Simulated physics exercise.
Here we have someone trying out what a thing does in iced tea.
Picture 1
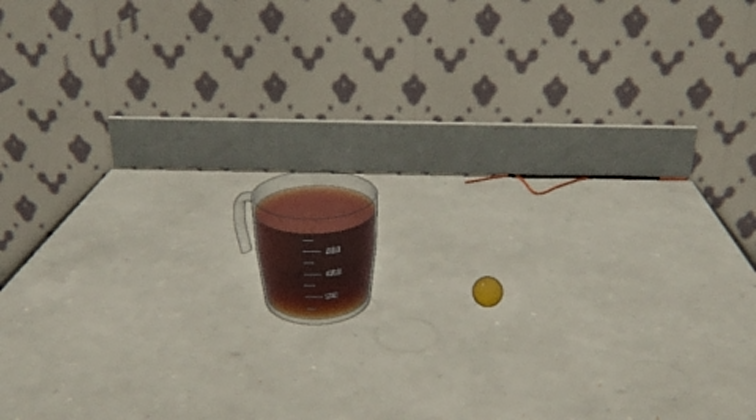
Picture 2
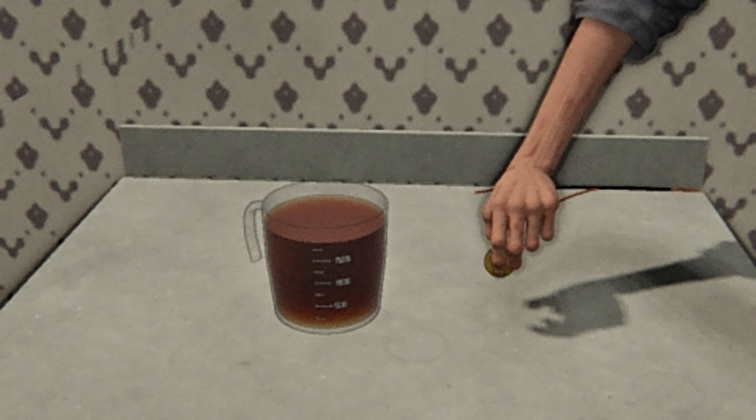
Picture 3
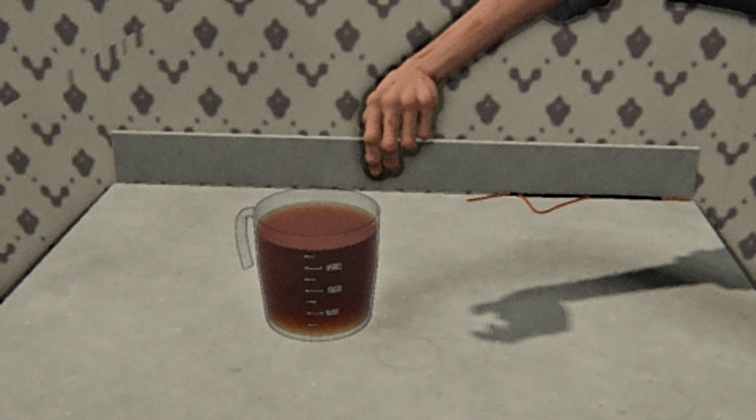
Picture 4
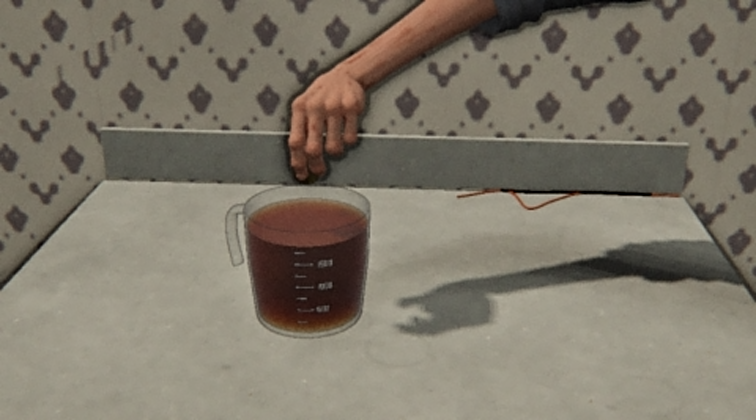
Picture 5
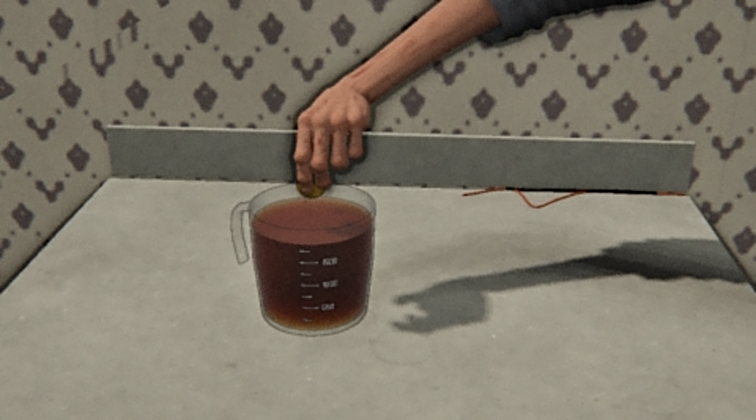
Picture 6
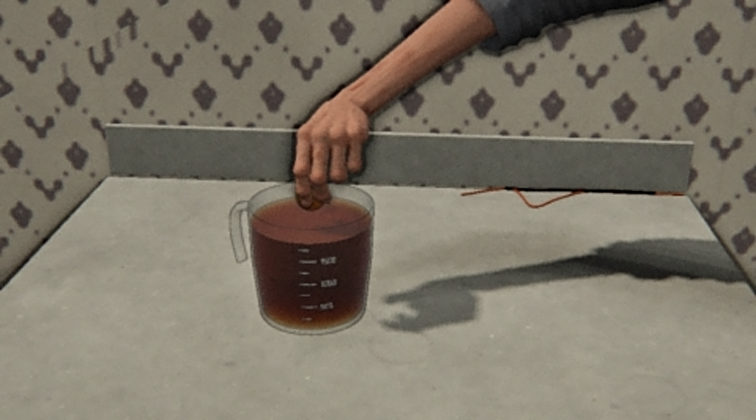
A hand picked up a small yellow ball from the countertop, carried it left to a clear jug nearly full of dark reddish-brown liquid, and lowered it to just above the surface.
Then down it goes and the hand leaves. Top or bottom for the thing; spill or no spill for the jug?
Well, it heads down, and as for the jug, it copes fine.
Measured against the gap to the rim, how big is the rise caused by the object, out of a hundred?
I'd say somewhere close to 10 percent.
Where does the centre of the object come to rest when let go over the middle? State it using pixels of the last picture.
In the final view it sits close to pixel (313, 290).
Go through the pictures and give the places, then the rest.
In the first picture, the glass marble lies on the top at (488, 291); jug (316, 244) nearly full.
In the second picture, a hand picks up the glass marble at (500, 262); jug nearly full, surface at (325, 218).
In the third picture, the glass marble is carried over at (378, 164); jug (318, 261) nearly full.
In the fourth picture, the glass marble is above the jug at (306, 169); jug nearly full, surface at (308, 222).
In the fifth picture, the glass marble comes down at (312, 182); jug (313, 256) nearly full.
In the sixth picture, the glass marble is just over the surface at (311, 195); jug nearly full, surface at (311, 219).
Soon after, the glass marble enters the iced tea; the jug is nearly full.
Later, the glass marble goes on down; the jug is nearly full.
In the end, the glass marble lies on the bottom; the jug is nearly full; nothing is spilt.
